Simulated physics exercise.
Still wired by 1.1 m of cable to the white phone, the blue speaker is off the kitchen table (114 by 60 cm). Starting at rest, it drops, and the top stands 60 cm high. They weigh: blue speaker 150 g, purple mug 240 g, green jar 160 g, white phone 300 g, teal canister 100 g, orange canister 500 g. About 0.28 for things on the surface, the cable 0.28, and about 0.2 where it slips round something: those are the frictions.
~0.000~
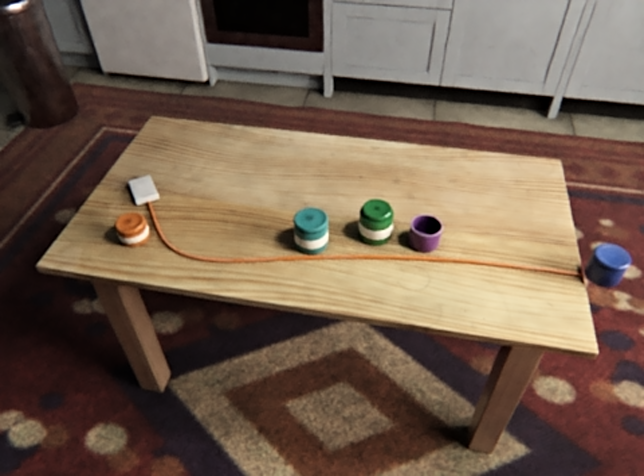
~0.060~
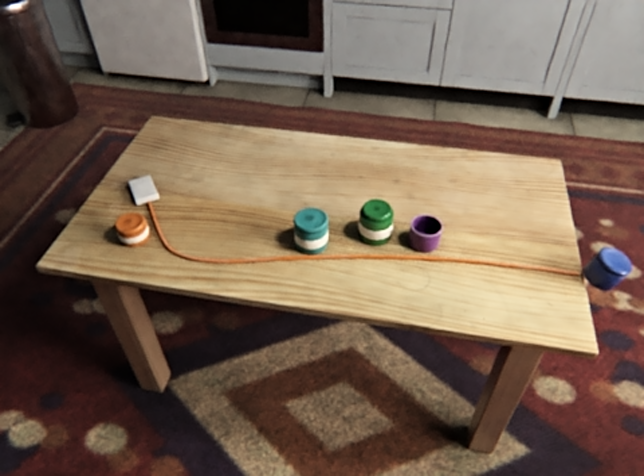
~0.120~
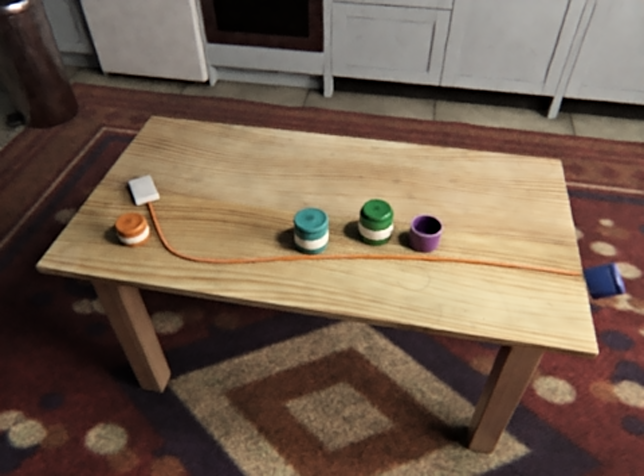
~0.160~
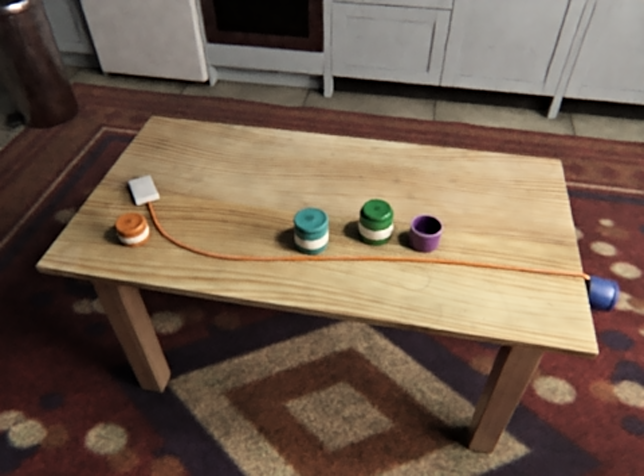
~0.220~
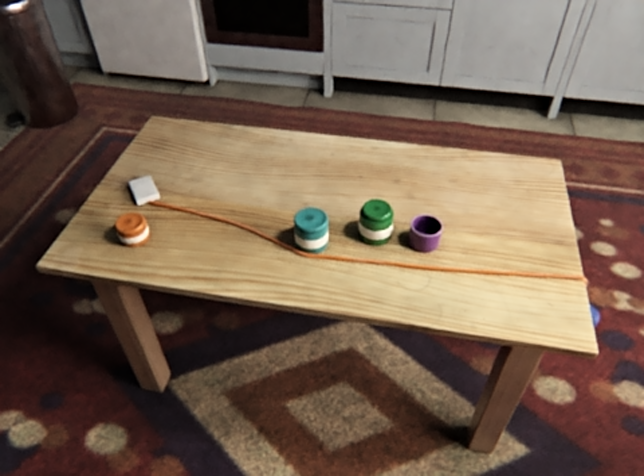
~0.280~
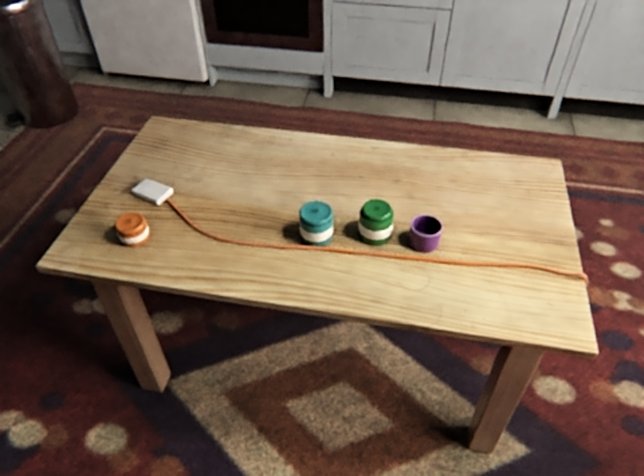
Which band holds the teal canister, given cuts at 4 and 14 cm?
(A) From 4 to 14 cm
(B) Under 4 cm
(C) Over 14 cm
Answer: A.
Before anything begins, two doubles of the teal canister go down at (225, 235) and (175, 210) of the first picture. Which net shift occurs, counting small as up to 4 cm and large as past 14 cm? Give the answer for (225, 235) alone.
Moderate.
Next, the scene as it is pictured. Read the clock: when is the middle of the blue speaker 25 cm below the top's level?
1.00 s.
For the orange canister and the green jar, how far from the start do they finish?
In the end the orange canister has moved about 0 cm, while the green jar has moved about 0 cm.
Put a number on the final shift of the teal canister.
Net shift for the teal canister is around 6 cm.
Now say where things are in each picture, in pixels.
In the first frame, teal canister (311, 218); cable runs through (534, 268) (434, 259) (231, 260) (159, 231).
In the second frame, blue speaker (613, 259); cable runs through (532, 268) (159, 232).
In the third frame, blue speaker (604, 281); cable runs through (532, 268) (159, 232).
In the fourth frame, blue speaker (596, 293); cable runs through (542, 271) (336, 258) (162, 231).
In the fifth frame, blue speaker (577, 314); cable runs through (572, 277) (360, 261) (192, 212).
In the sixth frame, teal canister (316, 211); cable runs through (573, 274) (471, 264) (366, 253) (271, 246) (190, 223).
At 0.5 s, the cable's tail end at (187, 199); teal canister 6 cm off its start, blue speaker over the edge, white phone 7 cm off its start.
At 0.7 s, the cable's tail end at (197, 204); teal canister 7 cm off its start, white phone 10 cm off its start, blue speaker over the edge.
At 1.0 s, the cable's tail end at (209, 207); teal canister 7 cm off its start at (325, 200), white phone 13 cm off its start at (192, 199), blue speaker over the edge.
At 1.2 s, the cable's tail end at (218, 210); teal canister 7 cm off its start, white phone 16 cm off its start, blue speaker over the edge.
At 2.4 s, the cable's tail end at (237, 214); teal canister 7 cm off its start at (326, 200), white phone 21 cm off its start at (219, 206), blue speaker over the edge.
